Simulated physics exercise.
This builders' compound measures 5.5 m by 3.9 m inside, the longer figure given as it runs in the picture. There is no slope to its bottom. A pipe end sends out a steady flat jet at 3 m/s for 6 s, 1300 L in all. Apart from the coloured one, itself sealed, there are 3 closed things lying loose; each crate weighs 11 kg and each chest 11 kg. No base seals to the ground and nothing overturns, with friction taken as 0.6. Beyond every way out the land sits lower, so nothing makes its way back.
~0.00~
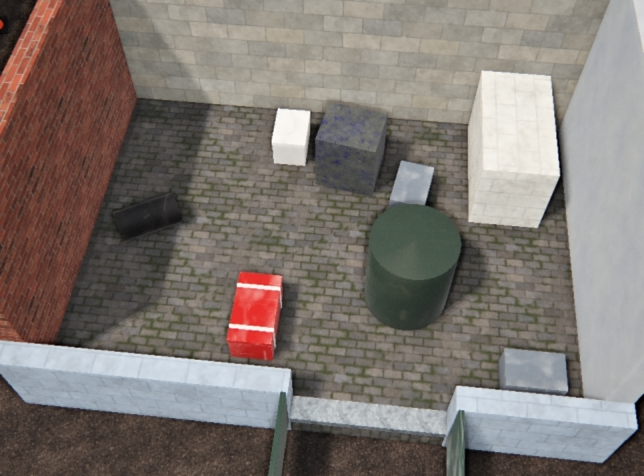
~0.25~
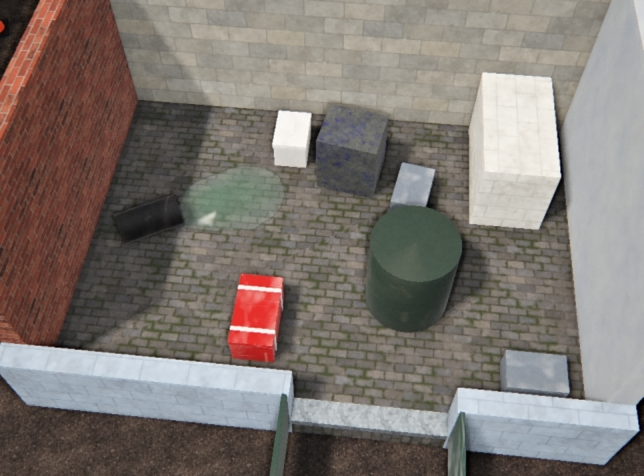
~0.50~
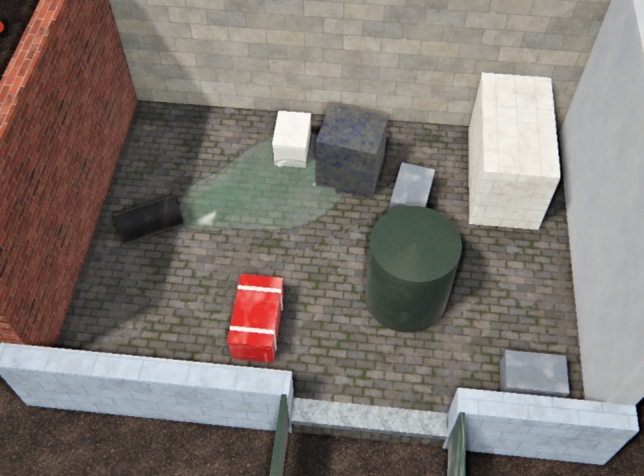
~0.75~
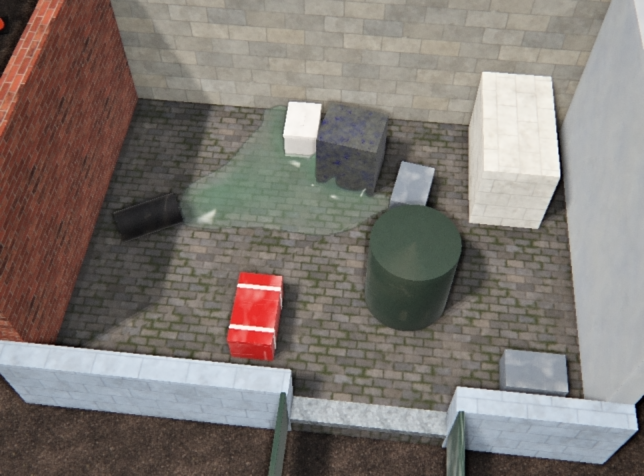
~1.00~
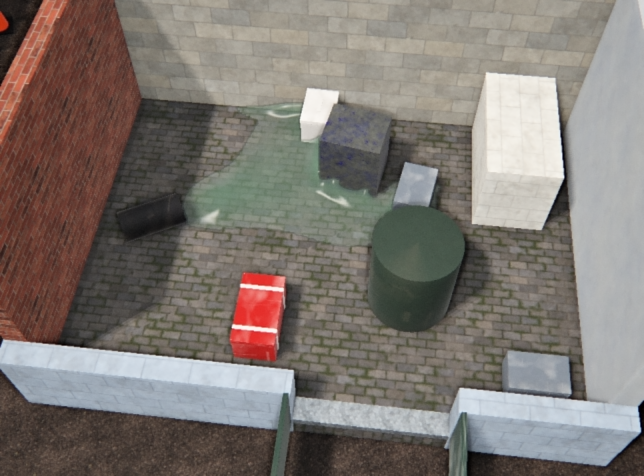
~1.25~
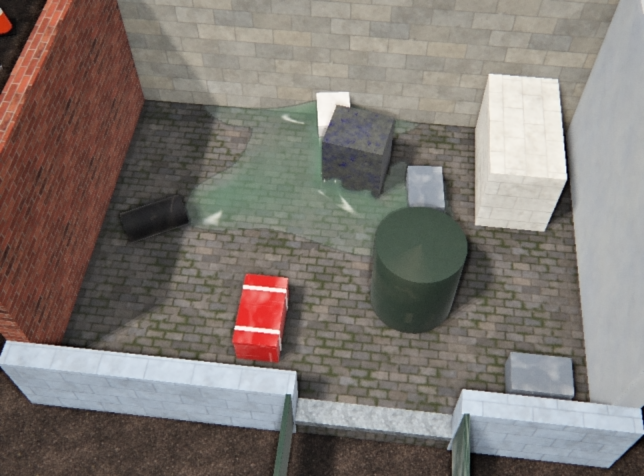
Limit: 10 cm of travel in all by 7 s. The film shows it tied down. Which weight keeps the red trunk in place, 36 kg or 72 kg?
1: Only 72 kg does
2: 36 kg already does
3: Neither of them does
The answer is 2.
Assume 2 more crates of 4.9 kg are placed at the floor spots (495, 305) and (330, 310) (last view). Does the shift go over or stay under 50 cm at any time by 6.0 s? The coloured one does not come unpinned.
Respectively beyond that and inside that.
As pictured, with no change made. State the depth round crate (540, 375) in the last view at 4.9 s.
I'd say some 8 cm.
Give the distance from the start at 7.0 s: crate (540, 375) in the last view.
In turn: 200 cm.
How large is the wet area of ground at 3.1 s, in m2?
Roughly 10.5 m2.
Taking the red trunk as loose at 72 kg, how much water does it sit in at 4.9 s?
Around 0 cm.
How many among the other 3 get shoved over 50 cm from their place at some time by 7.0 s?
I make that 3.
After 1.8 s the red trunk would be 0 cm from its start with 36 kg and 0 cm from its start with 72 kg; 0 cm of water round it then.
After 3.1 s the red trunk would be 0 cm from its start with 36 kg and 0 cm from its start with 72 kg; 0 cm of water round it then.
After 4.9 s the red trunk would be 0 cm from its start with 36 kg and 0 cm from its start with 72 kg; 0 cm of water round it then.
After 7.0 s the red trunk would be 0 cm from its start with 36 kg and 0 cm from its start with 72 kg; 3 cm of water round it then.
